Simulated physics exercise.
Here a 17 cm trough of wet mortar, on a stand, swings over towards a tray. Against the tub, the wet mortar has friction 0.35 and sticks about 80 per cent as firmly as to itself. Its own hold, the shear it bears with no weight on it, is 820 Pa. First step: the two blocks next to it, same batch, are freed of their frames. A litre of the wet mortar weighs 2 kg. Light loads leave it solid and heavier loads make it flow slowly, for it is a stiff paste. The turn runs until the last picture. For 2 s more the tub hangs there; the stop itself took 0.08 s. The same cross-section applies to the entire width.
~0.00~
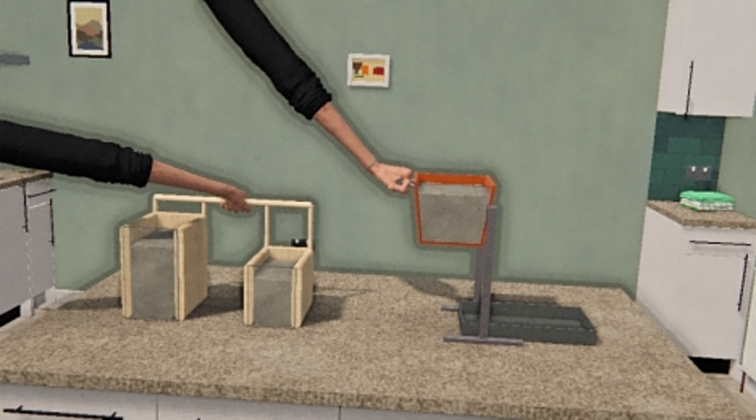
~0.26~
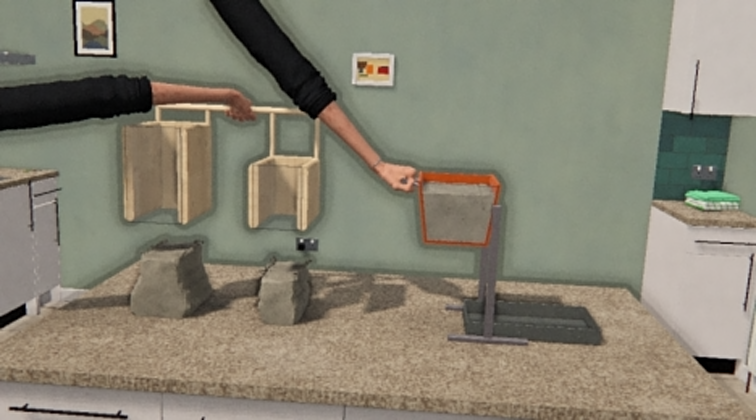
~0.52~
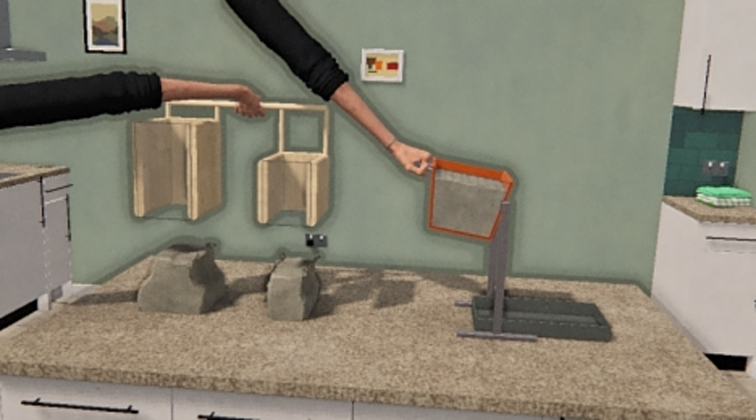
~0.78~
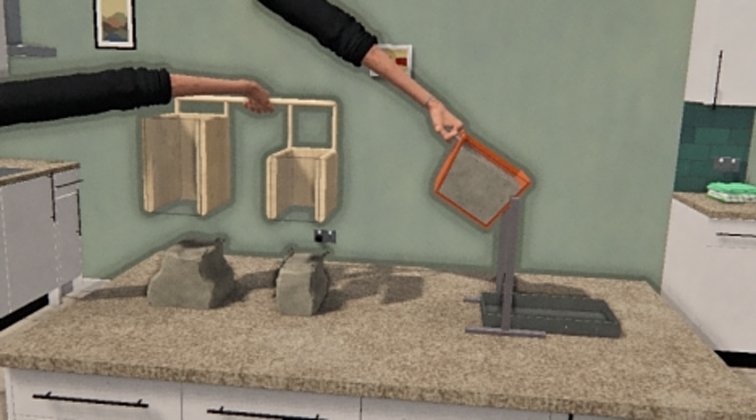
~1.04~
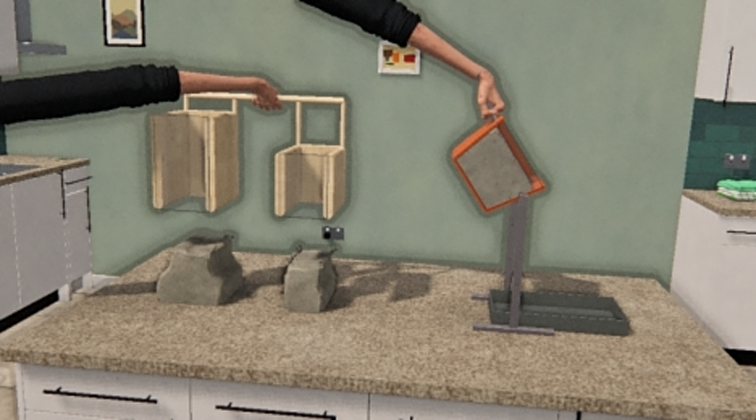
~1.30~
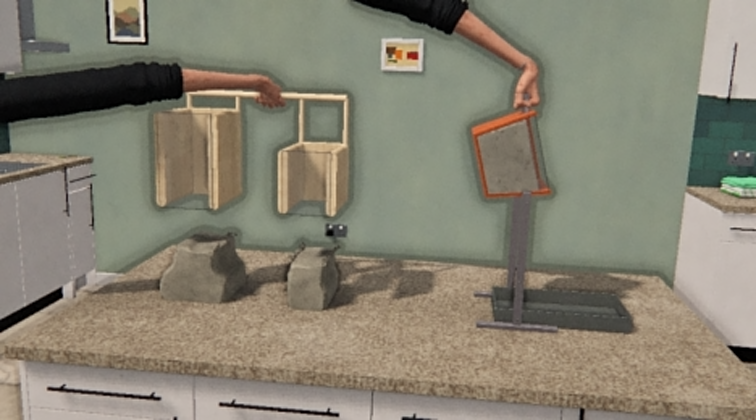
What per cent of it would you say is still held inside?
Near 100 percent is still held inside.
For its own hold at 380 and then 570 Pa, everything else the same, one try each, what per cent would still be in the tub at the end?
In that order: 70 %, 100 %.
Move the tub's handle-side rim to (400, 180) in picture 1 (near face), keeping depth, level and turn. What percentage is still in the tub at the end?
100 %.
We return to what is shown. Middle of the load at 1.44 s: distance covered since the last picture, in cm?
About 0 cm.
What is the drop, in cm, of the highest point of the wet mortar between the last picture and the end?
Roughly 0 cm.
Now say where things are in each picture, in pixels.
Handle-side rim at (417, 183), tilt 0 degrees; top of the wet mortar at (427, 193); blocks stand 25 cm, 16 cm (left to right), in the first frame.
Handle-side rim at (422, 182), tilt 0 degrees; top of the wet mortar at (431, 192); blocks stand 20 cm, 16 cm (left to right), in the second frame.
Handle-side rim at (436, 167), tilt 9 degrees; top of the wet mortar at (440, 178); blocks stand 18 cm, 16 cm (left to right), in the third frame.
Handle-side rim at (466, 138), tilt 32 degrees; top of the wet mortar at (464, 150); blocks stand 18 cm, 16 cm (left to right), in the fourth frame.
Handle-side rim at (504, 121), tilt 56 degrees; top of the wet mortar at (494, 130); blocks stand 18 cm, 16 cm (left to right), in the fifth frame.
Handle-side rim at (536, 115), tilt 75 degrees; top of the wet mortar at (527, 122); blocks stand 18 cm, 16 cm (left to right), in the sixth frame.
After 1.44 s, the tub is at 76 degrees and holds 100 %.
After 1.61 s, the tub is at 76 degrees and holds 100 %.
After 1.78 s, the tub is at 76 degrees and holds 100 %.
After 1.95 s, the tub is at 76 degrees and holds 100 %.
After 3.30 s, at the end, the tub is at 76 degrees and holds 100 %.
